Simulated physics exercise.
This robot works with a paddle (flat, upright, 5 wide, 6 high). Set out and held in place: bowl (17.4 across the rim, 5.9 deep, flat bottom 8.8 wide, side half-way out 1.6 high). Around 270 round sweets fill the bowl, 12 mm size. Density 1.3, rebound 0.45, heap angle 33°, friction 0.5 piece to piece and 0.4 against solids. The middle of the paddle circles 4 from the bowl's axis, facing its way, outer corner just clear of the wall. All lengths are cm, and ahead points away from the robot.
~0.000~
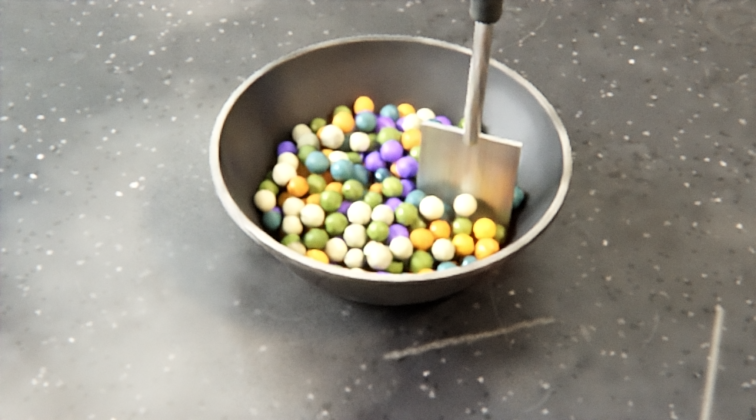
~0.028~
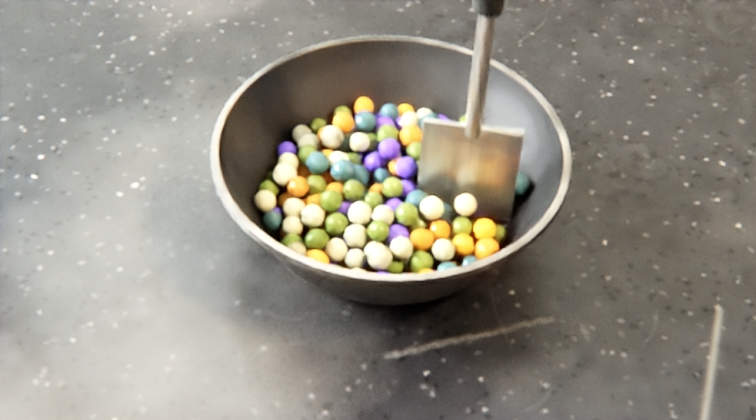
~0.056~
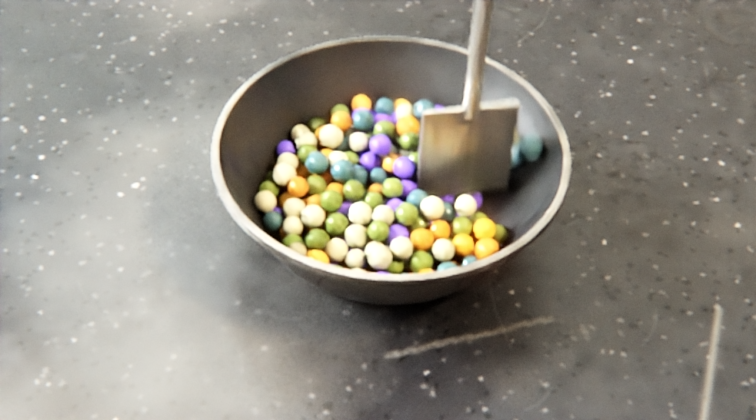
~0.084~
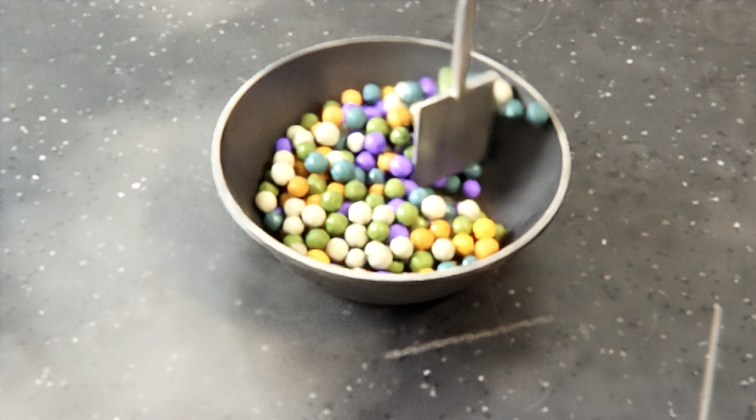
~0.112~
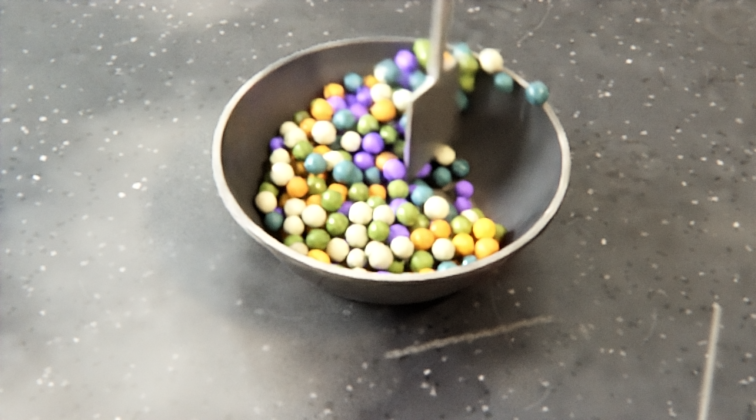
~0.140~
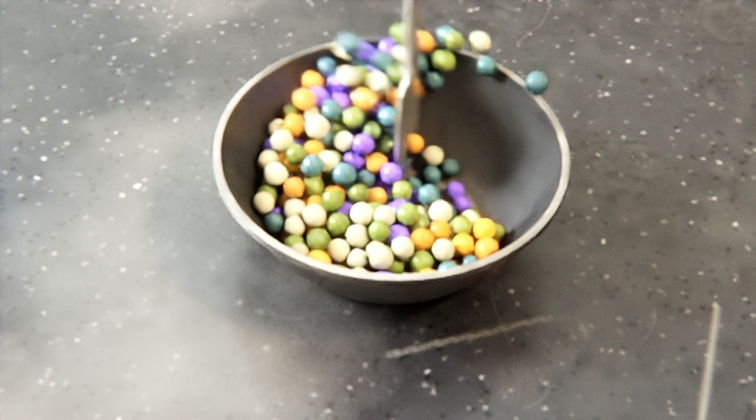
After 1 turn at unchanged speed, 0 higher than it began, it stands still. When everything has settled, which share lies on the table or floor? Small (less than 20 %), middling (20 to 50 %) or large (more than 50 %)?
Share on the table or floor: Middling (20 to 50 %).
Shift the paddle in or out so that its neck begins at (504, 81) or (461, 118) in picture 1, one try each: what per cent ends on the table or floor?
About 5 and 25 per cent.
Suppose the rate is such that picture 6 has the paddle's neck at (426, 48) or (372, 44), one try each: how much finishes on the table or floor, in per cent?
Some 25 and 45 per cent.
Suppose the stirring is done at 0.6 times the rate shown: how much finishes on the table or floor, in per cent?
About 15 per cent.
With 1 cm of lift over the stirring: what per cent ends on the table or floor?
About 25 per cent.
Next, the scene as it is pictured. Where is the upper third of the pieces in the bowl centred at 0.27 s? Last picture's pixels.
Around (278, 186).
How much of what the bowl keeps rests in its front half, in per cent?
Roughly 35 per cent.
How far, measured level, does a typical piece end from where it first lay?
Some 9 cm.
After 0.27 s, 195° round, highest piece 10 above the table; 236 in the bowl, 7 on the table or floor, 23 in flight or on the tool.
After 0.39 s, 294° round, highest piece 8 above the table; 202 in the bowl, 37 on the table or floor, 27 in flight or on the tool.
After 0.65 s, 0° round, highest piece 6 above the table; 182 in the bowl, 84 on the table or floor.
After 1.35 s, 0° round, highest piece 5 above the table; 182 in the bowl, 84 on the table or floor.
At rest, 182 in the bowl, 84 on the table or floor. That is 32 % on the table or floor.
